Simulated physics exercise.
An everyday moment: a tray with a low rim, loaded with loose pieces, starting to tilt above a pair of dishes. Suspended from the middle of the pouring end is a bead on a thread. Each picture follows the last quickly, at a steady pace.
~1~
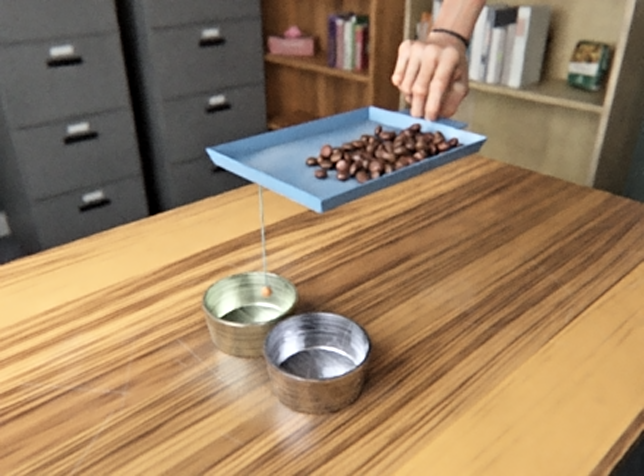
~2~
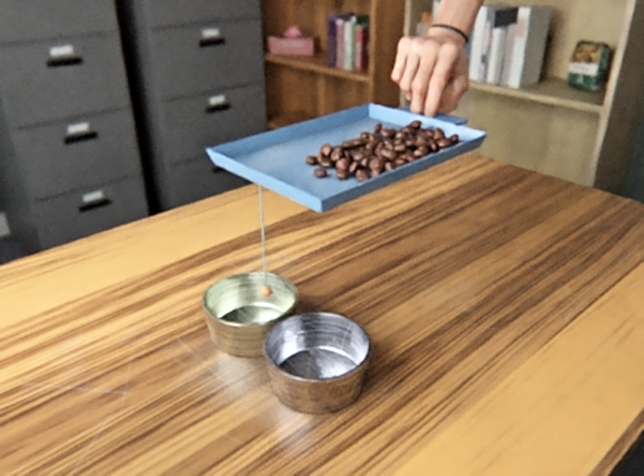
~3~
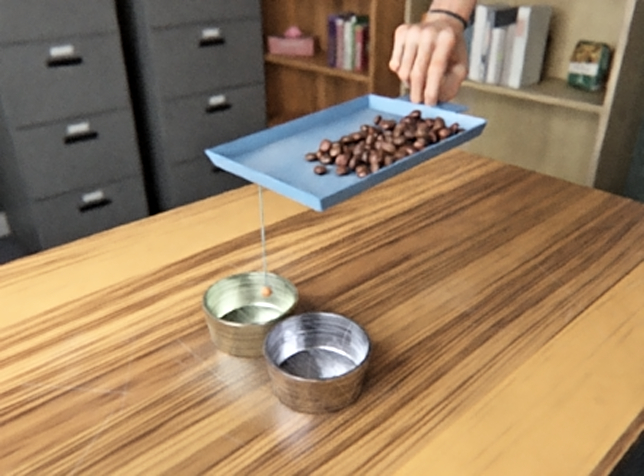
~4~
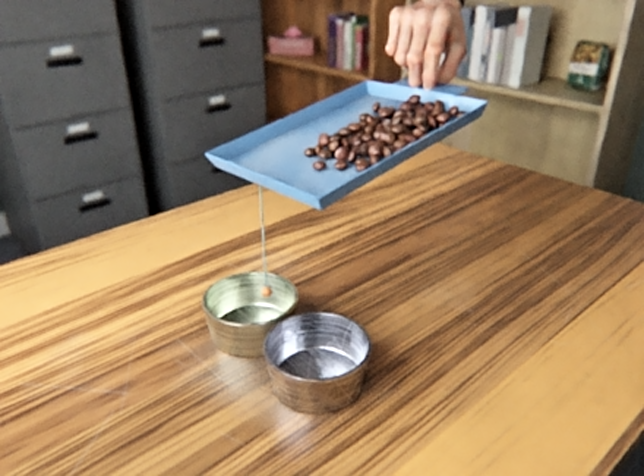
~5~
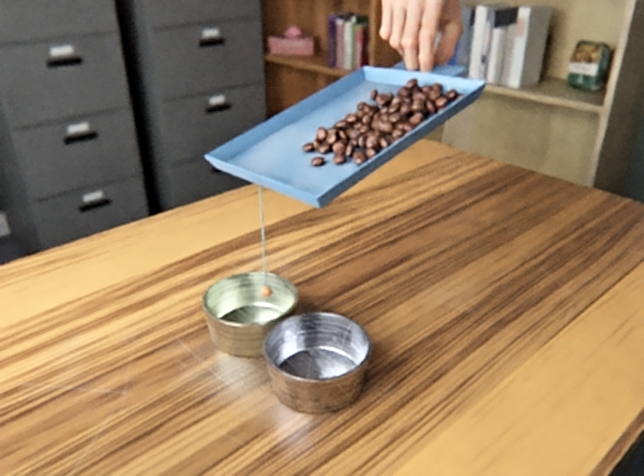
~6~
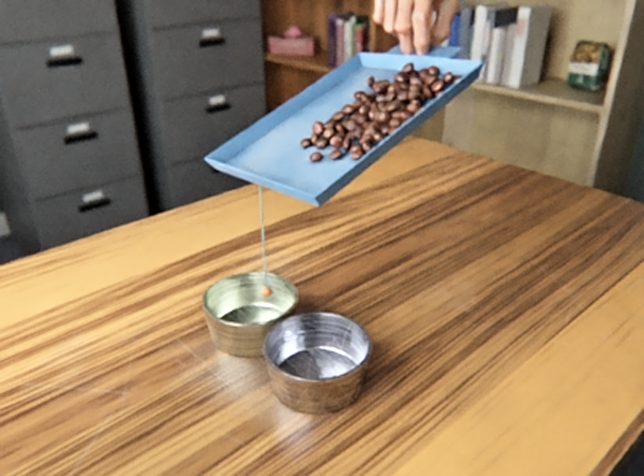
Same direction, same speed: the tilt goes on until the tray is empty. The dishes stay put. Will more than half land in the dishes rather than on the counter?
The catch is worse than half, if you ask me.
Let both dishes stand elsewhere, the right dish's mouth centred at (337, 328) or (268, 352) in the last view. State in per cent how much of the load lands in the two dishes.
Around 0 and around 70 per cent, in that order.
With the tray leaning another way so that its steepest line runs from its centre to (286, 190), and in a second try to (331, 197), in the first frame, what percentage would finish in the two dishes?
Well, 30 percent for one and then 90 percent for the other.
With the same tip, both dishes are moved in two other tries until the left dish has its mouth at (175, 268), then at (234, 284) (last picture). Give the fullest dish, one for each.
The dish at right, then the dish at left.
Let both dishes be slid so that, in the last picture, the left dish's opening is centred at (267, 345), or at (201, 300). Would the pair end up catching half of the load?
Shy of half, then past half.
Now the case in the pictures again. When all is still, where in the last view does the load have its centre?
Resting centre, last picture - approx. (161, 351).
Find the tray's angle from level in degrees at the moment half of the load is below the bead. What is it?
It is at around 75 degrees by then.
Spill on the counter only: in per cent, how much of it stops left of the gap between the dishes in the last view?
Left fraction: Around 100 per cent.
Just after the last frame, tray tipped steeply; the larger part on the tray; roughly a quarter in the air.
A moment on, tray tipped right over; roughly a quarter on the tray; about a tenth in the left dish; roughly two thirds outside both; about a tenth in the air.
Further on, tray tipped past a quarter turn; roughly a quarter in the left dish; the larger part outside both.
When it is over, tray tipped past a quarter turn; not one in the right dish; roughly a quarter in the left dish; the larger part outside both.
